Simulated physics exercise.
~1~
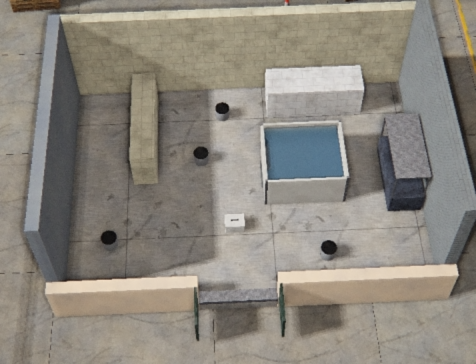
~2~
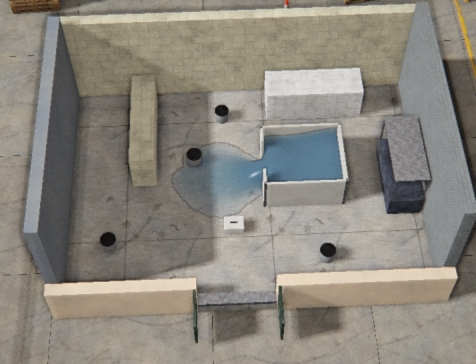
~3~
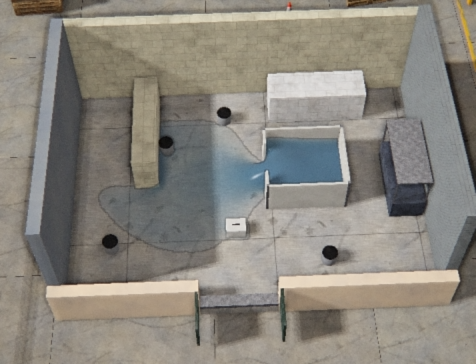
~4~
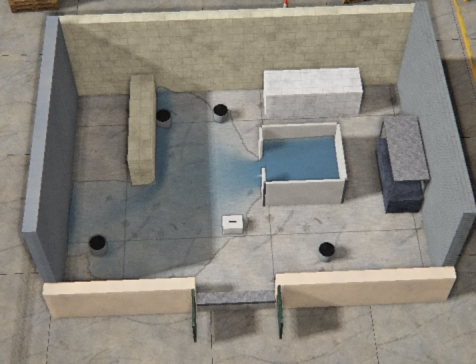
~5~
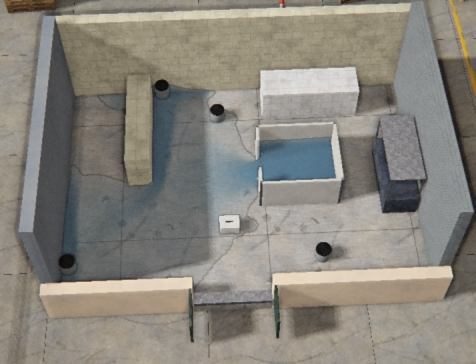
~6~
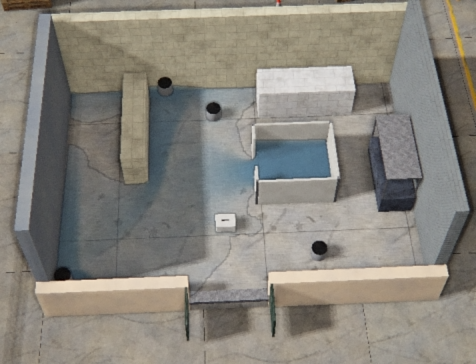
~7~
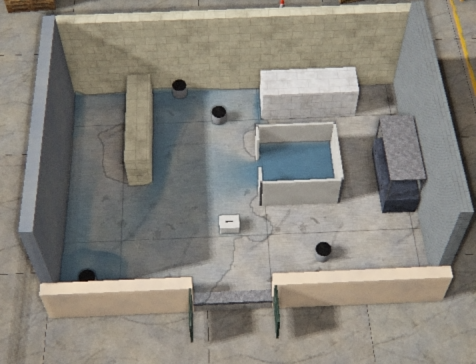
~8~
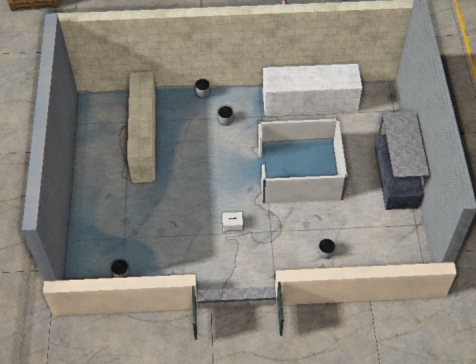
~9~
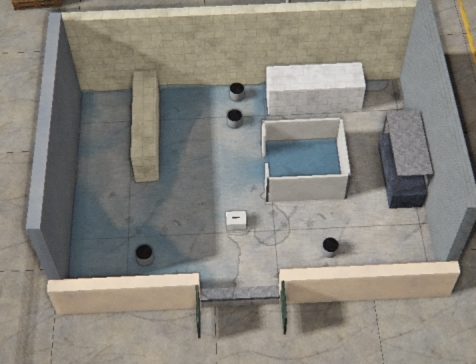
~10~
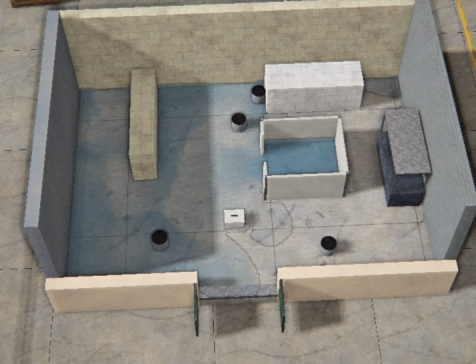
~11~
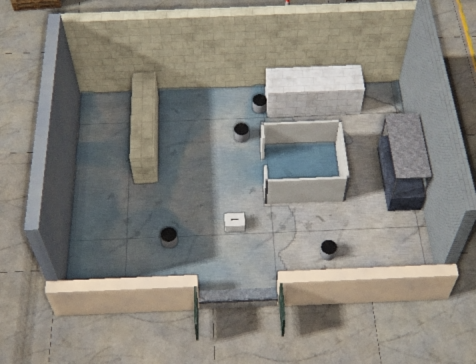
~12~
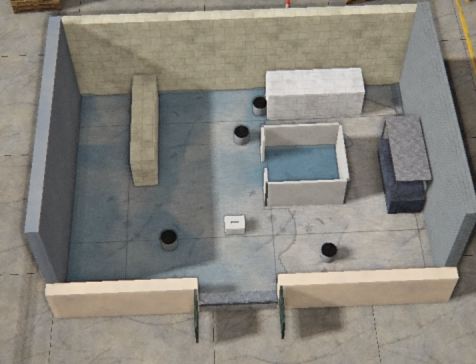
In the video, a tank in a walled enclosure opens on its left side and water spreads across the floor, carrying two dark round containers left, then back to the right. A third later drifts slightly, and all three end standing in the shallow water as their movement stops.
